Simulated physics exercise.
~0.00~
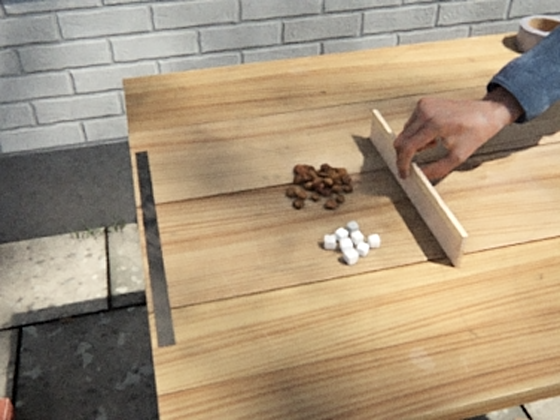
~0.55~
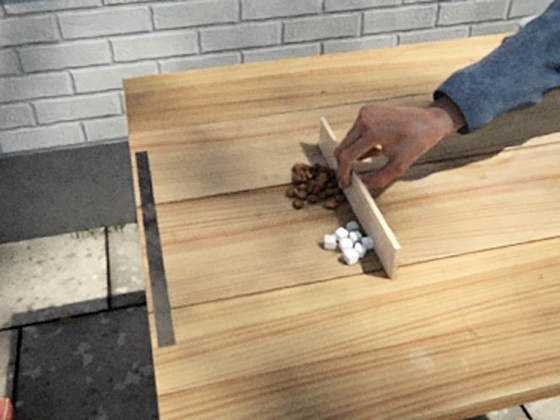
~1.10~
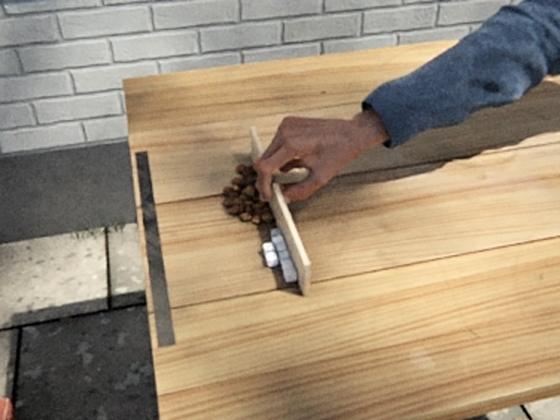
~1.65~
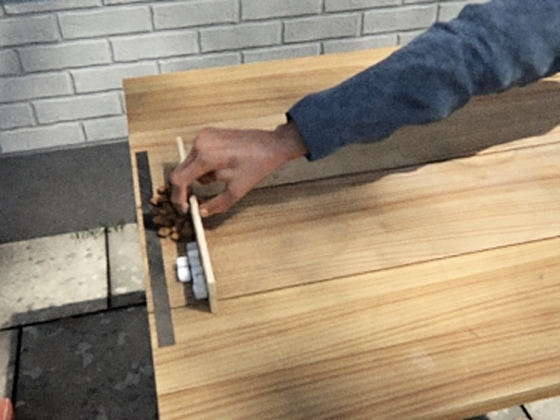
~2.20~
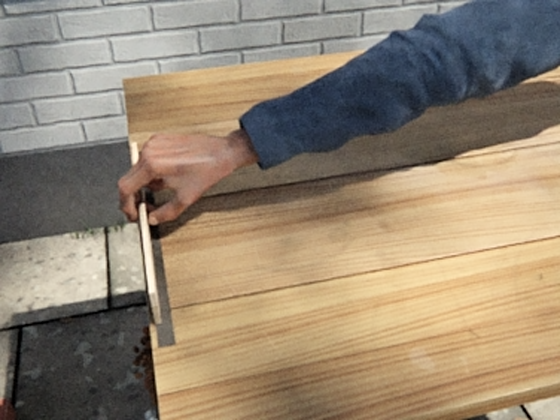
Hand sliding a wooden strip left across a table, pushing brown lumps and white pieces past black tape and over the edge.
